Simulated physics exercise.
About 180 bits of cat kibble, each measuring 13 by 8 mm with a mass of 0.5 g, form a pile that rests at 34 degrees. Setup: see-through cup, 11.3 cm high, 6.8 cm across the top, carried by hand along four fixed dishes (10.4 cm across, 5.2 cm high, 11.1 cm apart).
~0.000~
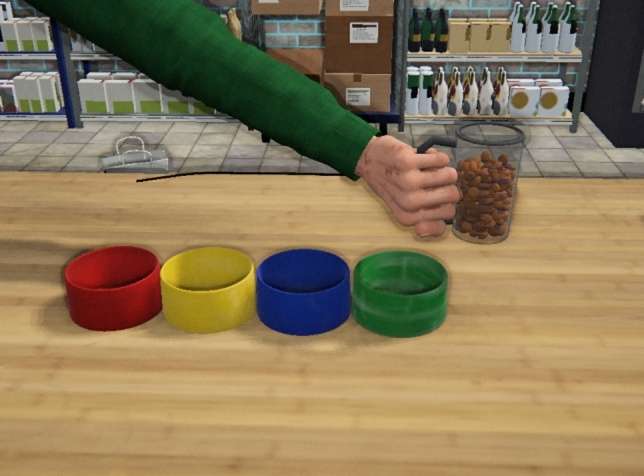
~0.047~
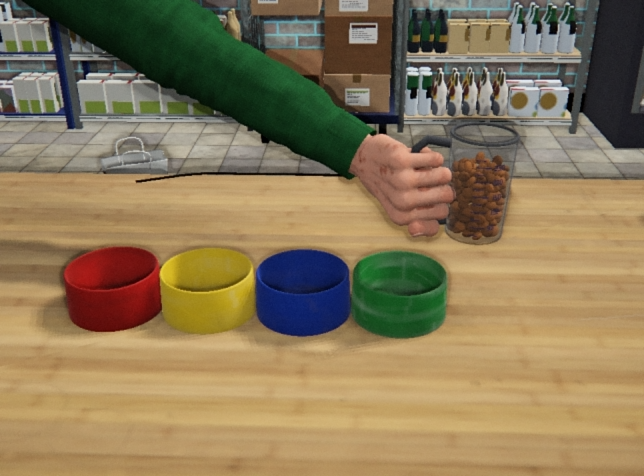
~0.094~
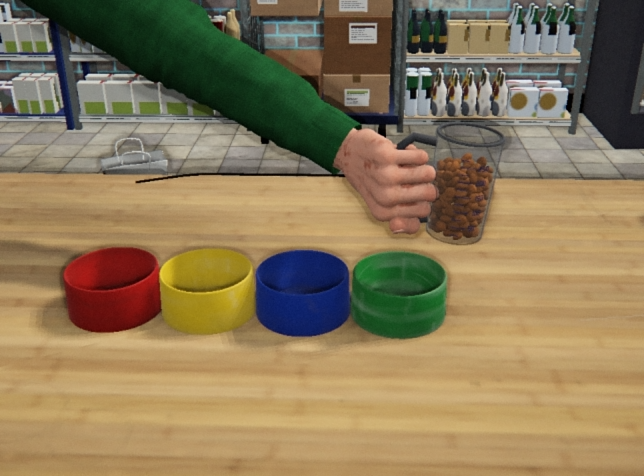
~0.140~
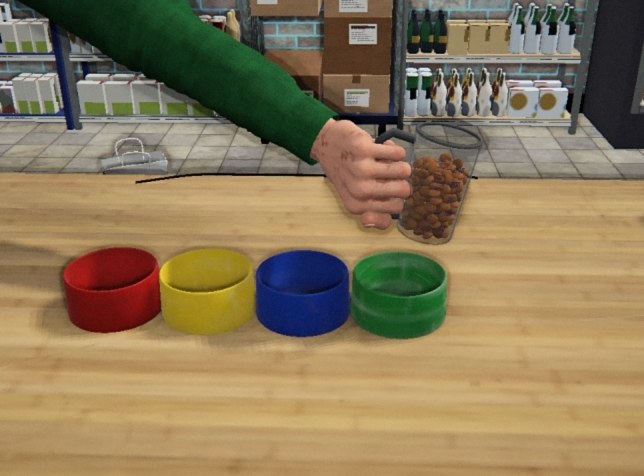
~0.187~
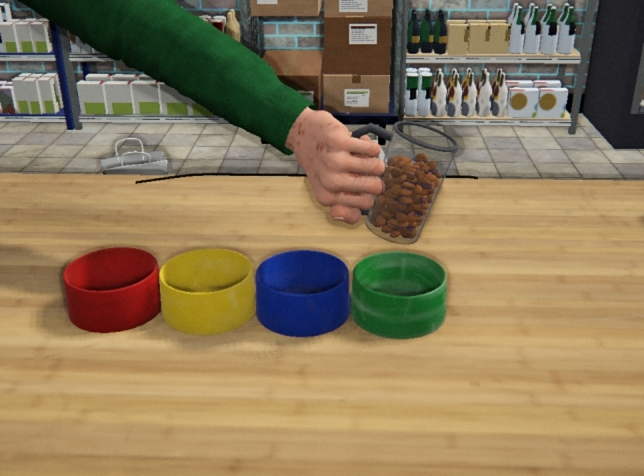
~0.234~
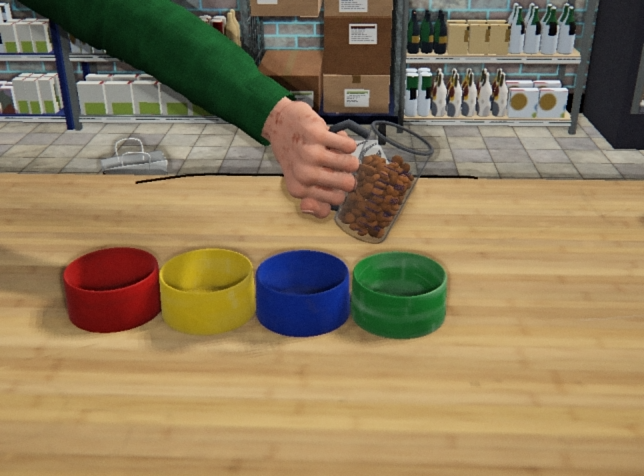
A hand in a green sleeve moved a clear cup of brown pieces left above a wooden table, gradually tilting it to the right, behind a row of red, yellow, blue and green dishes.
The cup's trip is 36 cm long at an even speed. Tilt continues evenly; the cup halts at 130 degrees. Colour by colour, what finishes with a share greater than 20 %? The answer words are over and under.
Red: Under. Blue: Under. Green: Under. Yellow: Over. Counter: Under.
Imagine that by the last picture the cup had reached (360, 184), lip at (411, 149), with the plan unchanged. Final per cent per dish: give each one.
The red dish keeps 0, the blue dish 0, the green dish 0 and the yellow dish 100.
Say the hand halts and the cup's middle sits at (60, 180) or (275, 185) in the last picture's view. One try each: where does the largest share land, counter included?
On the first run most goes to red, and on the second to blue.
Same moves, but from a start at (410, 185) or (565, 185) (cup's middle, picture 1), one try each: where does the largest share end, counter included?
Red; blue.
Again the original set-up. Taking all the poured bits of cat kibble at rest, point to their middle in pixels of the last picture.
Resting centre estimate: Around (216, 294).
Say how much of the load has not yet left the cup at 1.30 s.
10 per cent.
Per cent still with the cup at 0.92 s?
That would be some 95 per cent.
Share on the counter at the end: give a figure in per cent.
Estimate: Near 0 per cent.
Then, at 0.64 s, tilt 74 degrees; cup holds 100 %.
After 0.92 s, tilt 109 degrees; cup holds 95 %.
After 1.30 s, tilt 130 degrees; cup holds 10 %, yellow 90 %.
By 1.9 s all is still; red 0 %, blue 0 %, green 0 %, yellow 100 %, counter 0 %.
